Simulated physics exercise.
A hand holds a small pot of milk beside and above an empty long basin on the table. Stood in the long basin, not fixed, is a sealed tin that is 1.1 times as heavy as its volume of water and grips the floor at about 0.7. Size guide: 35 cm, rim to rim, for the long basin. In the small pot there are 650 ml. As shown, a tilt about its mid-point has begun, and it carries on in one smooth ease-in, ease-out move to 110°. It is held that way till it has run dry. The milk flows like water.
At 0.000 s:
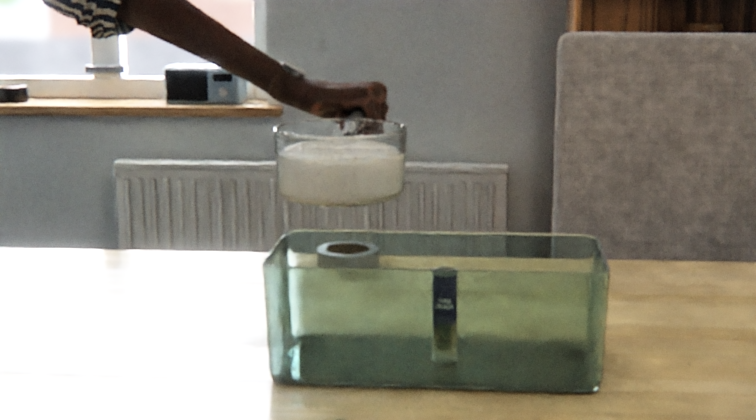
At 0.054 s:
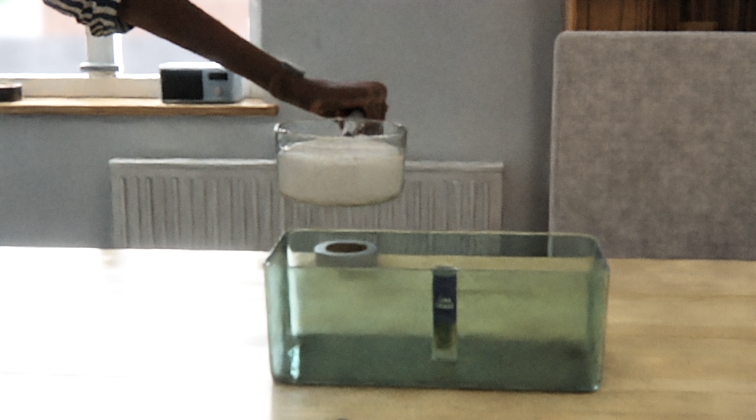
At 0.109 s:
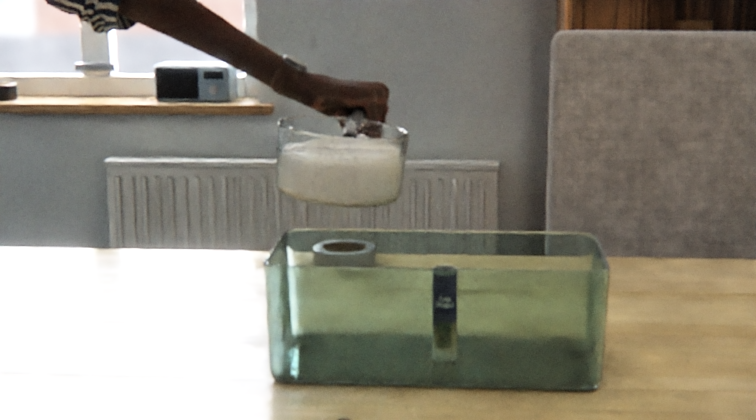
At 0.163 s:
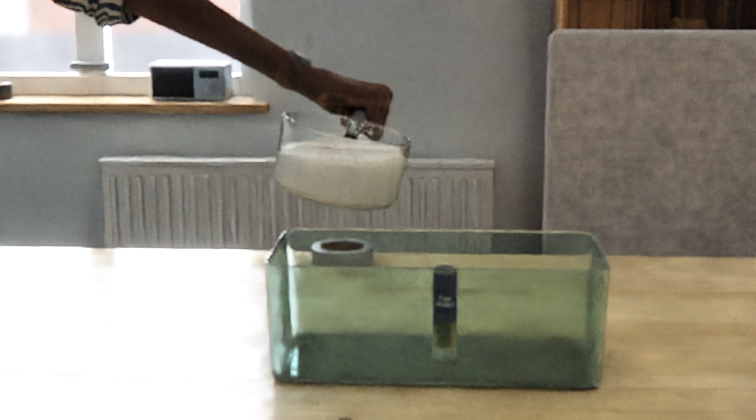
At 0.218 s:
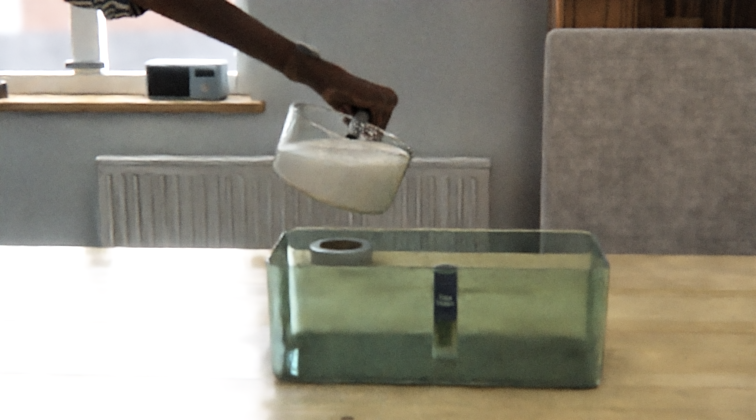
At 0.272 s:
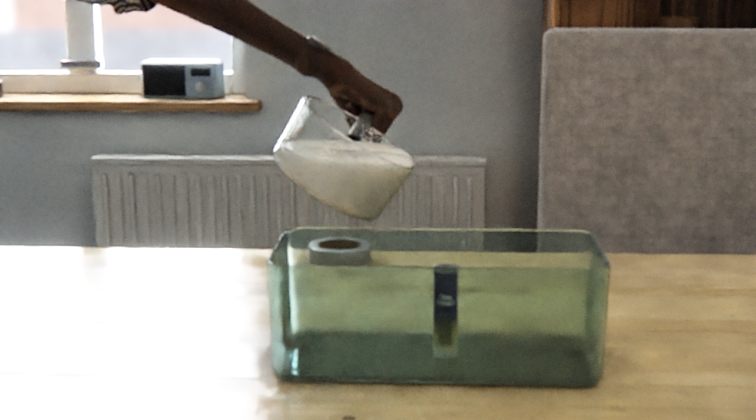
A hand holds a small pot of milk above a long basin and tilts it rightward.
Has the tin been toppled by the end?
Yes, it has gone over.
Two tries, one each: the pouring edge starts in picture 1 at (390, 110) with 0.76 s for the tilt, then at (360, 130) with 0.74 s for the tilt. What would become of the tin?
First it topples; then it remains upright.
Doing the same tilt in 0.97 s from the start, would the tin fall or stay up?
The tin would stay balanced.
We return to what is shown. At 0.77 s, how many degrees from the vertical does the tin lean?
It leans about 5° from upright.
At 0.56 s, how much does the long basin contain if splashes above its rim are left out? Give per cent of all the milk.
At that time the basin holds about 44 per cent of the liquid.
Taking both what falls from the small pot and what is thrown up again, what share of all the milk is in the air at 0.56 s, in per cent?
28 %.
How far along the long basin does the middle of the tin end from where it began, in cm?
It finishes around 7.5 cm from where it began.
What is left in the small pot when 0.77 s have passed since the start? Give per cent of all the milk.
Near 4 percent, more or less.
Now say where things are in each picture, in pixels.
It leans 0°; its right rim is at (405, 130); the milk meets the walls at (280, 149) and (402, 150); the long basin's rim runs from (275, 249) to (603, 255); the tin's top is at (445, 274), in the first picture.
It leans 1°; its right rim is at (405, 132); the milk meets the walls at (281, 148) and (403, 150), in the second picture.
It leans 6°; its right rim is at (407, 136); the milk meets the walls at (282, 147) and (404, 151), in the third picture.
It leans 13°; its right rim is at (410, 144); the milk meets the walls at (282, 146) and (406, 152), in the fourth picture.
It leans 22°; its right rim is at (412, 155); the milk meets the walls at (281, 146) and (409, 152), in the fifth picture.
It leans 33°; its right rim is at (412, 168); the milk meets the walls at (280, 145) and (404, 156); 1 per cent is over the edge, in the sixth picture.
Then, 0.56 s in, the tilt is 95° and 28 per cent is still to pour; the tin stands where it began.
Then, 0.77 s in, the tilt is 110° and 4 per cent is still to pour; the tin leans 6°.
Then, 1.00 s in, the tilt is 110° and 0 per cent is still to pour; the tin leans 46°.
Then, 1.24 s in, the tilt is 110° and 0 per cent is still to pour; the tin lies on its side.
Finally, the tin lies on its side.
